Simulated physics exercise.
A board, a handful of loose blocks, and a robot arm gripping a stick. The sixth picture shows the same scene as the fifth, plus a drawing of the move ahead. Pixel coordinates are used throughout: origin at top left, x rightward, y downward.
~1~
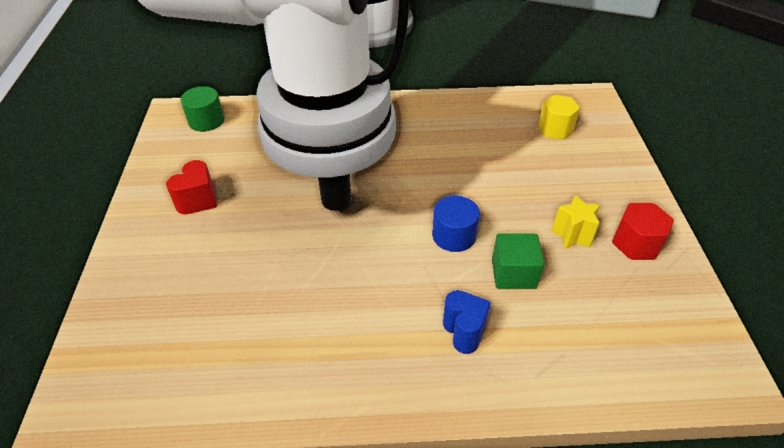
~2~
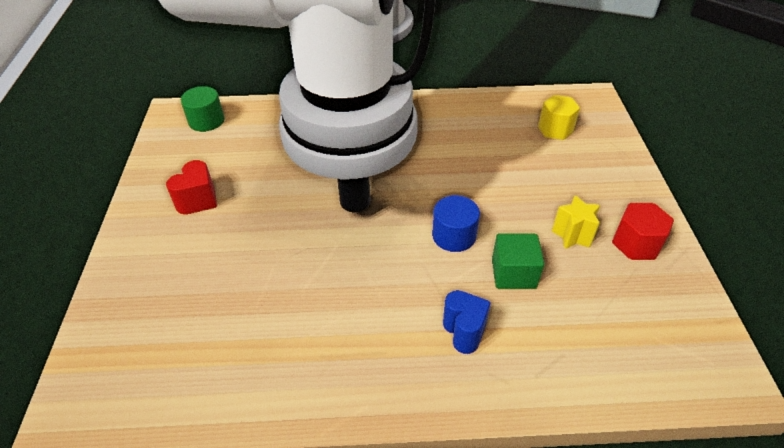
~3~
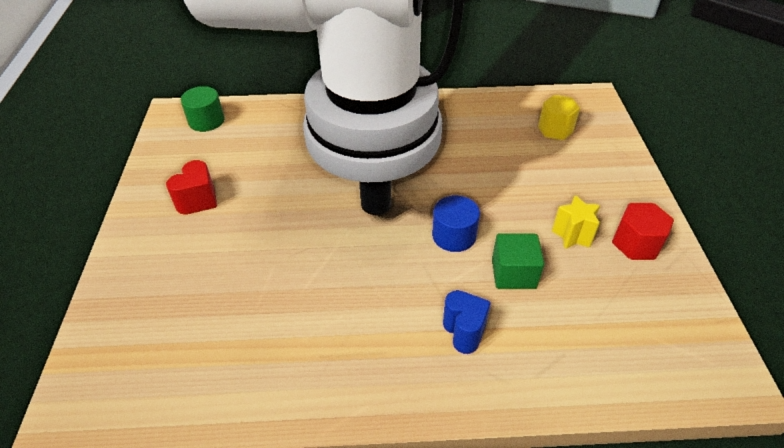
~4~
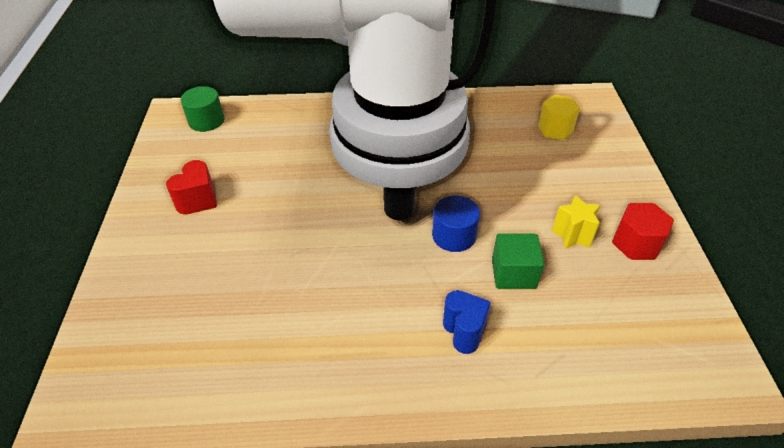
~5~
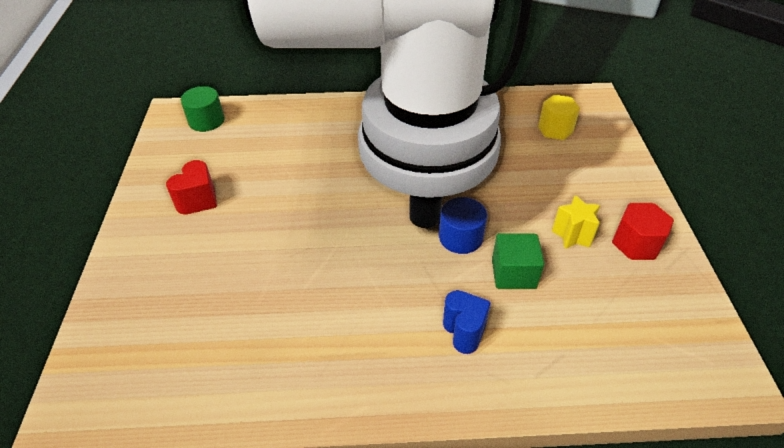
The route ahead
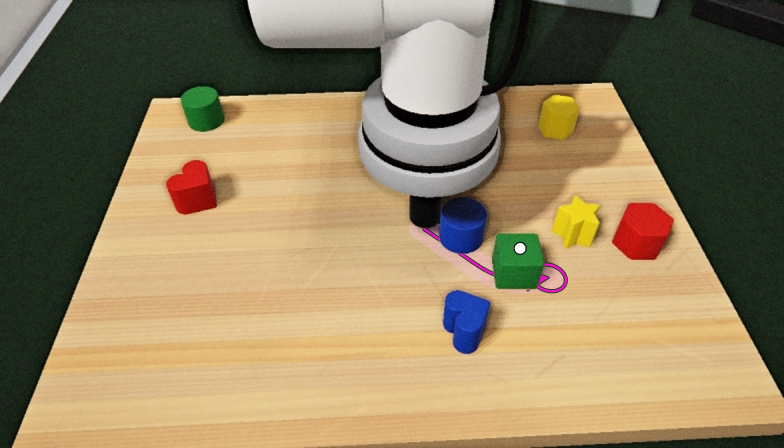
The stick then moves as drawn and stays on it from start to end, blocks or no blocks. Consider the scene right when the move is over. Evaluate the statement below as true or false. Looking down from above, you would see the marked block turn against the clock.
False
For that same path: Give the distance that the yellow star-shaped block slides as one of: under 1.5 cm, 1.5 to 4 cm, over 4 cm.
Band: Under 1.5 cm.
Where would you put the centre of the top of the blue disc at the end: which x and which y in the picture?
So, by the moment the path ends, you'll find the top centre of the blue disc at (511, 221).
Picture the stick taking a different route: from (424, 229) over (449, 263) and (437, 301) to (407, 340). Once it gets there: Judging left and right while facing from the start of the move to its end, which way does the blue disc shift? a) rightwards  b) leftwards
Letter b.
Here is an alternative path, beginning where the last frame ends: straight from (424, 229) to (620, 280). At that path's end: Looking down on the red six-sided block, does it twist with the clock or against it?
It twists with the clock when seen from above.
Drawn move, from (424, 229) by way of (460, 253) and (500, 276) to (549, 278); the dot is on the green square block.
On the path given first. One third of the way, stick (461, 242); blue disc (501, 221); green square block (531, 255).
Two thirds of the way, stick (505, 265); blue disc (511, 221); green square block (548, 261).
At the end, stick (553, 266); blue disc (511, 221); green square block (594, 271), turned 40° clockwise; yellow star-shaped block still.
